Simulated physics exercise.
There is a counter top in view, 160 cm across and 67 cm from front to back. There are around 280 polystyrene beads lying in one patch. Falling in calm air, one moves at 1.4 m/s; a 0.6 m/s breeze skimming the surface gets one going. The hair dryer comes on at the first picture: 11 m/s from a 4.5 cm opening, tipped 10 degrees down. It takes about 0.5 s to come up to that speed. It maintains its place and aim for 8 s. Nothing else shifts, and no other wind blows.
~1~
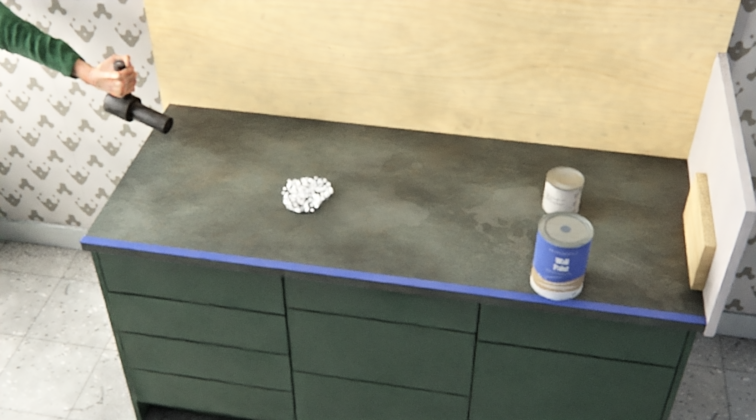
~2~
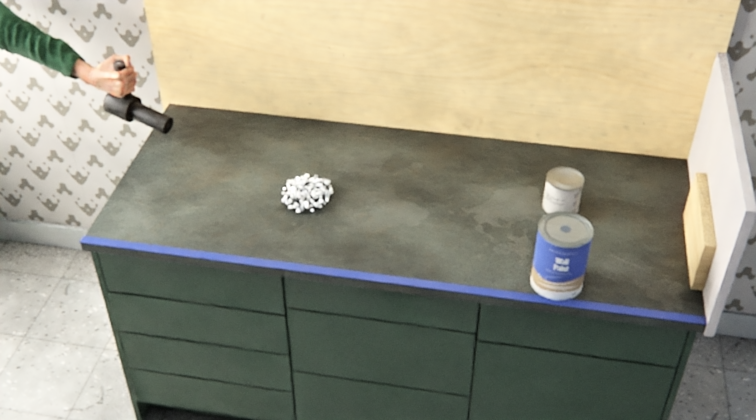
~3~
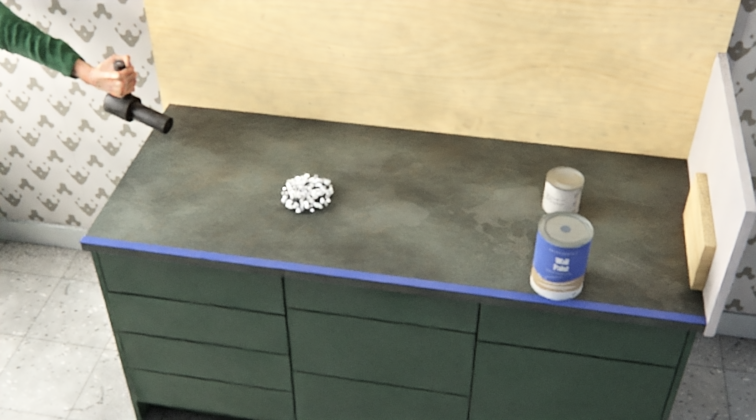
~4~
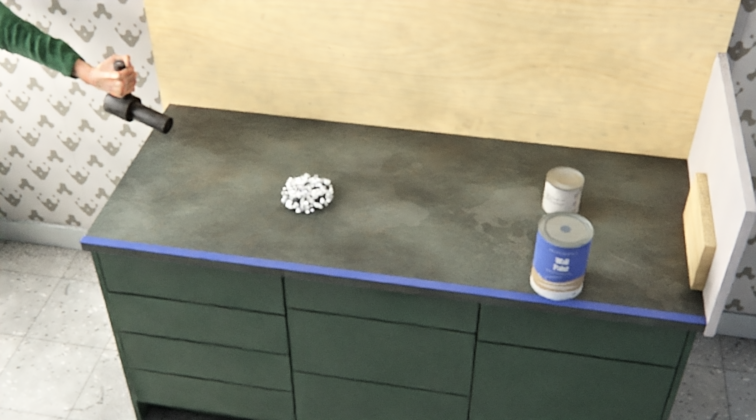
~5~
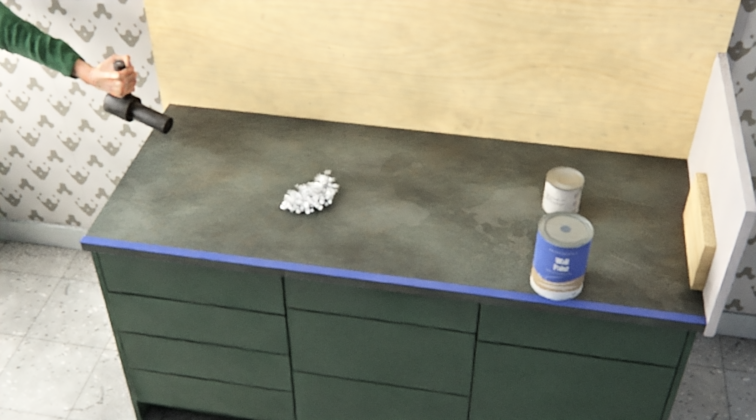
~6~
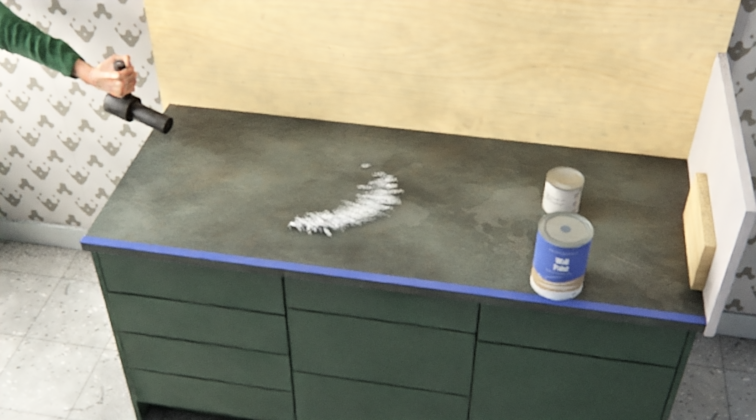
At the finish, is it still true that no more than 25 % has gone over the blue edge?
No, more than that has gone.
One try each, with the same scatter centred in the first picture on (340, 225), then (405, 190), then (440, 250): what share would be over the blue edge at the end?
100 %, 2 %, 100 %.
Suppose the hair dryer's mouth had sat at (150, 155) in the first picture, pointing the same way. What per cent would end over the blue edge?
Near 5 per cent.
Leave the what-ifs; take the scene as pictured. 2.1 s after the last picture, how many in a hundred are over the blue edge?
Roughly 70 in a hundred by then.
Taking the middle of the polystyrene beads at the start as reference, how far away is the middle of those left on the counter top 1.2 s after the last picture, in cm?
Around 100 cm from the start.
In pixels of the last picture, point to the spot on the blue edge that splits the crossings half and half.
(440, 290).
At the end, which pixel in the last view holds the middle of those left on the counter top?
Around (684, 168).
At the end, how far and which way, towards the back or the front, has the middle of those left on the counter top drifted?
Drift: Rearward direction, about 30 cm.
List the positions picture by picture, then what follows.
The middle of the polystyrene beads is near (304, 194), none has stirred yet and the mouth of the hair dryer is at (168, 126), in the first picture.
The middle of the polystyrene beads is near (303, 189), none has stirred yet and the blue edge is centred on (378, 282), in the second picture.
The middle of the polystyrene beads is near (309, 190), none has stirred yet, the top of a tin is at (565, 178) and the top of a tin is at (566, 229), in the third picture.
The middle of the polystyrene beads is near (309, 190) and none has stirred yet, in the fourth picture.
The middle of the polystyrene beads is near (313, 196), the farthest in sight from the hair dryer is at (330, 203) and about 40 % have left their places, in the fifth picture.
The middle of the polystyrene beads is near (353, 215), the farthest in sight from the hair dryer is at (394, 203) and all have left their places, in the sixth picture.
Then, 1.2 s after the last picture the count stands so, 73 % are over the blue edge; the middle of those still in play is near (656, 182).
Then, 2.1 s after the last picture the count stands so, 73 % are over the blue edge; the middle of those still in play is near (680, 175).
Then, 4.0 s after the last picture the count stands so, 73 % are over the blue edge; the middle of those still in play is near (683, 173).
Then, 7.6 s after the last picture, at the end, 73 % are over the blue edge; the middle of those still in play is near (684, 168).
